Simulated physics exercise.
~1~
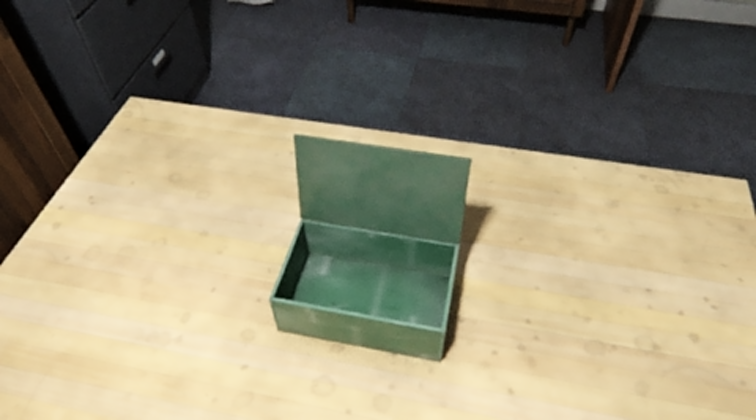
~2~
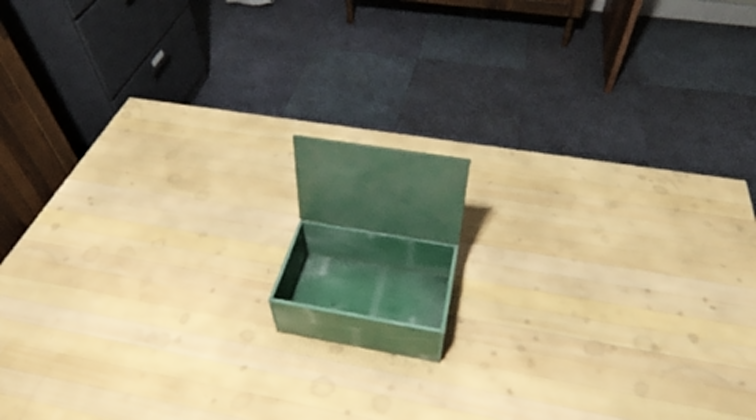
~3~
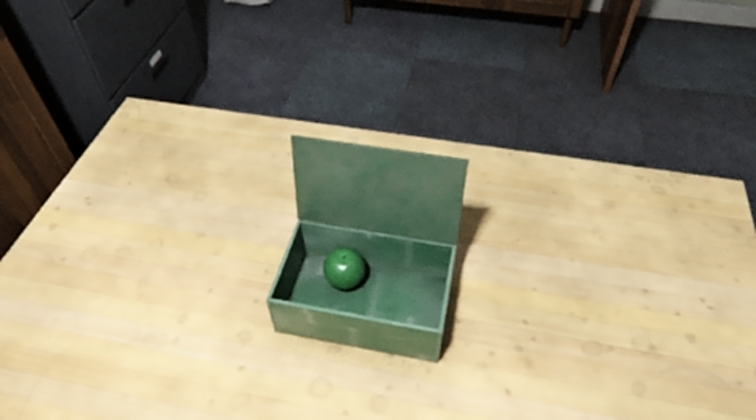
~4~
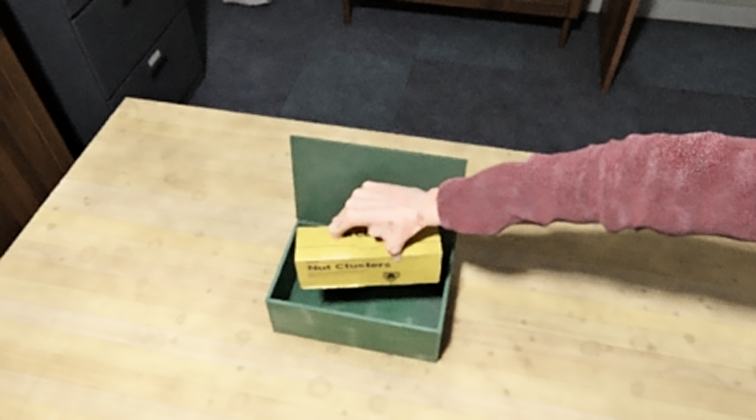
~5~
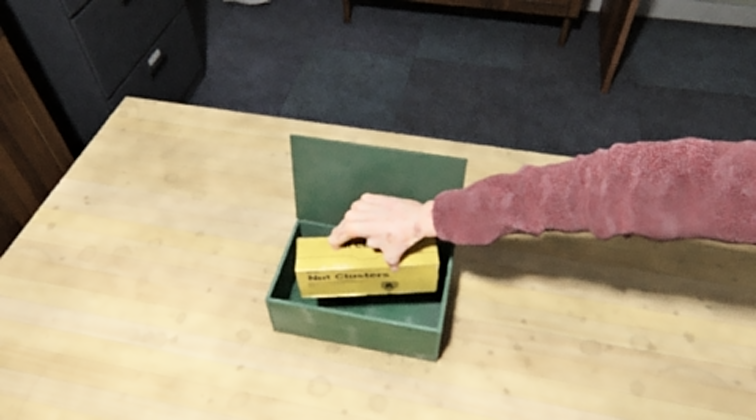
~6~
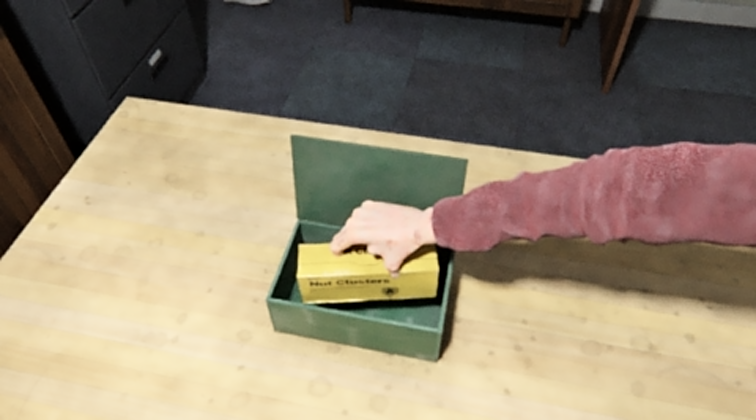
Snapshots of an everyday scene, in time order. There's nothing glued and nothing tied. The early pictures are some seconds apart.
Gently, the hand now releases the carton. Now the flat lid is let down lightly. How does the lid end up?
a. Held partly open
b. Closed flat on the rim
Option b: Closed flat on the rim.
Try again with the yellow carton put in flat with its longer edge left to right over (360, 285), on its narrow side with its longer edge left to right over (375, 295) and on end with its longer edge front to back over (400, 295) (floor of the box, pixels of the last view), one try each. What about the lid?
Lid down; lid down; lid left open.
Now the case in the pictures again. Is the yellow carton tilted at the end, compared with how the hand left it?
Well, the yellow carton stays just as set.
Then, 1.20 s later than the last frame, lid starting down; yellow carton moved a little near (371, 299); green apple moved a little.
Then, 1.90 s later than the last frame, lid 38° above the rim; yellow carton moved a little near (371, 299); green apple moved a little.
When it is over, lid shut; moved from the start, yellow carton; green apple as before. End places, in pixels of the last picture, yellow carton near (371, 299).
